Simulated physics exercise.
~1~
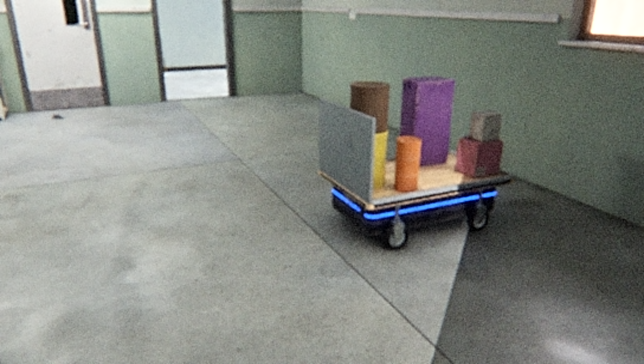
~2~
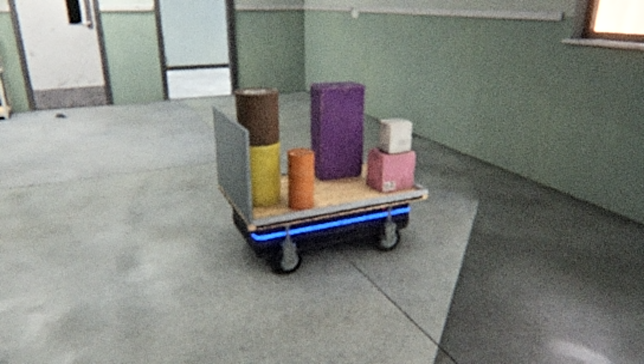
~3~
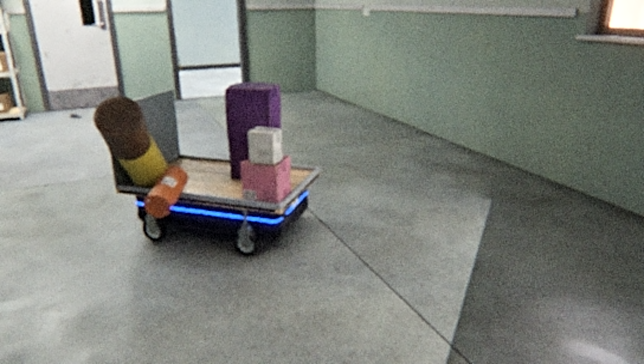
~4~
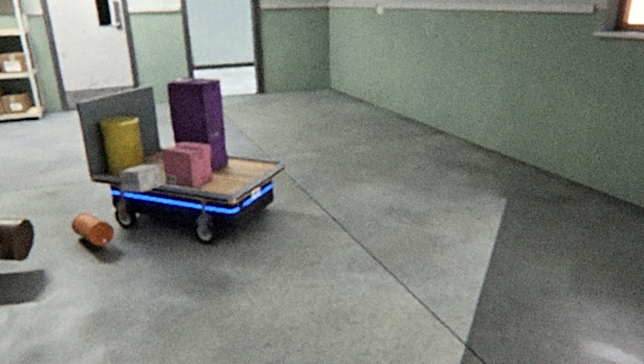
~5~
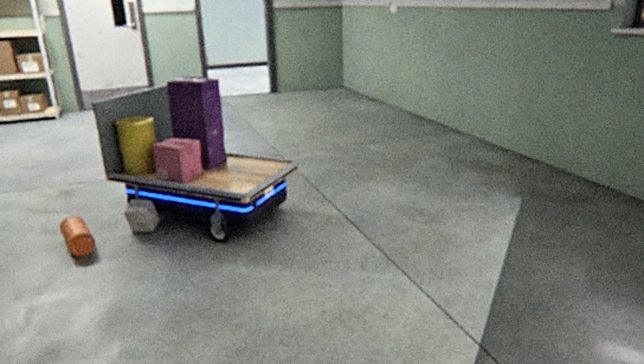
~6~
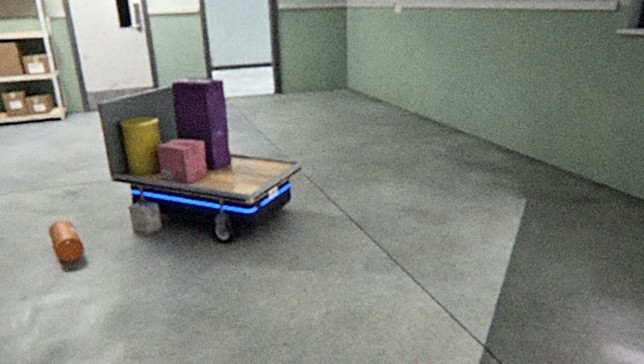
A self-driving cart turned as it rolled left, and the brown pail and orange canister toppled off, followed by the small white box. It ended up stopped, with the yellow pail, pink box and tall purple box still standing on its deck.
